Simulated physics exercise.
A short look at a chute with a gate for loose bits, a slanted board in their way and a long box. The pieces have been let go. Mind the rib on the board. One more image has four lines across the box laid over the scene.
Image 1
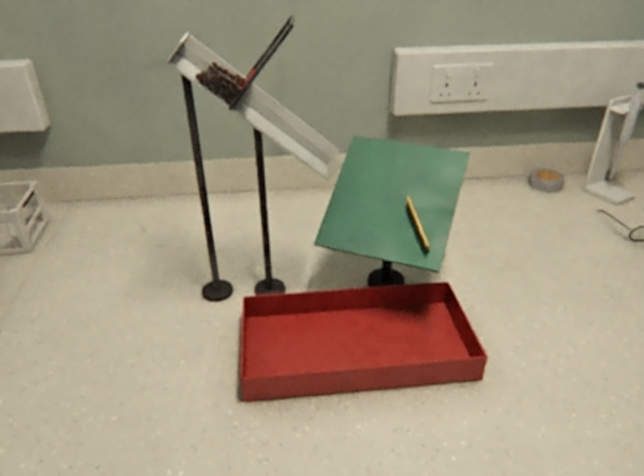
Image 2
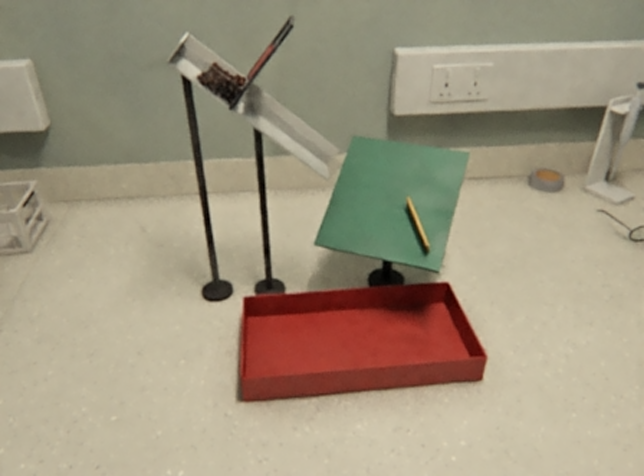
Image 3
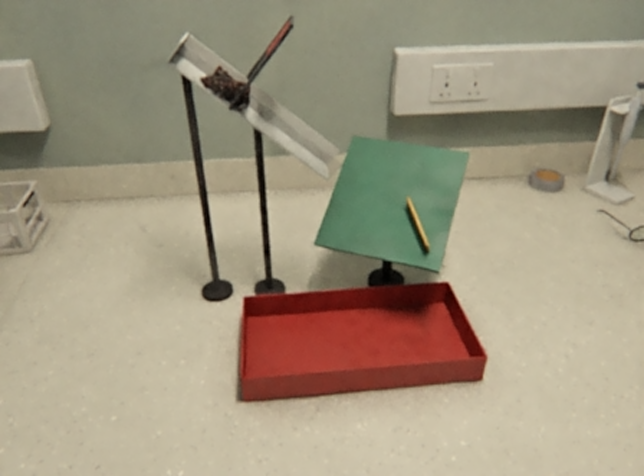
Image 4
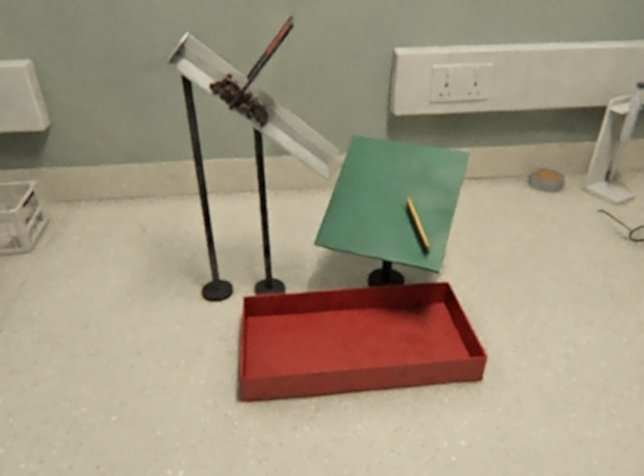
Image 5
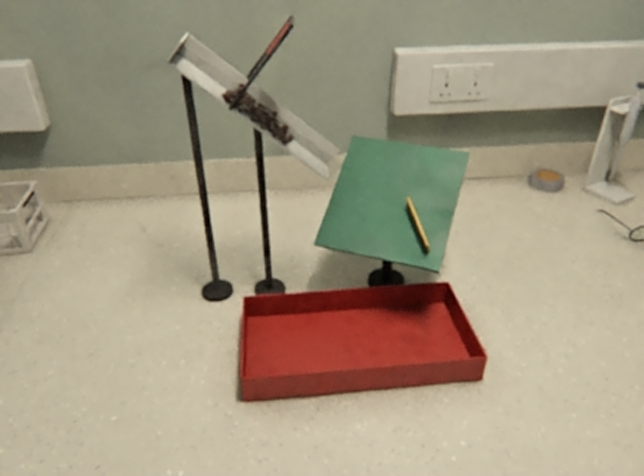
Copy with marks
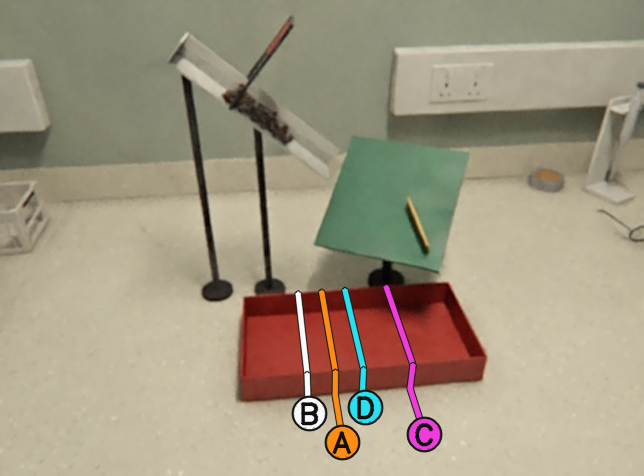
A clear, sloping chute on two black stands holds a clump of small dark brown balls at a red-and-black gate, seen from slightly above on a pale speckled counter against a grey-green wall. To its right, a tilted green board carries a yellowish rib, with a long, empty red box in front. The balls slide down the chute past the gate, spreading out, while the camera stays still.
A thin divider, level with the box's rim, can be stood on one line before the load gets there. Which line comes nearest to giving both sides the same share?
C.
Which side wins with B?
More lands on the right.
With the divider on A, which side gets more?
The right side.
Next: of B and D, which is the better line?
The answer is D.
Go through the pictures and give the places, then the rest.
The first frame shows load behind the gate at (224, 85), chocolate balls; lip of the chute at (327, 173), sloping fairly steeply.
The second frame shows middle of the board at (393, 197), tilted fairly steeply; middle of its low edge at (374, 257); of its high edge at (410, 143).
The third frame shows front corners of the box at (241, 378) and (487, 357), empty; front of the load at (246, 102).
The fourth frame shows middle of the load at (244, 97); its front at (265, 118), about a quarter of the way to the lip; rib from (408, 197) to (428, 246).
The fifth frame shows middle of the load at (261, 112); its front at (291, 137), about half of the way to the lip.
On the marked copy, line A crosses the front rim at (335, 370); line B crosses the front rim at (307, 373); line C crosses the front rim at (412, 363); line D crosses the front rim at (363, 368).
With A, of what is caught, a small part on the left of the divider, nearly all on the right.
With B, of what is caught, none on the left of the divider, all on the right.
With C, of what is caught, about a third on the left of the divider, about two thirds on the right.
With D, of what is caught, a small part on the left of the divider, most on the right.
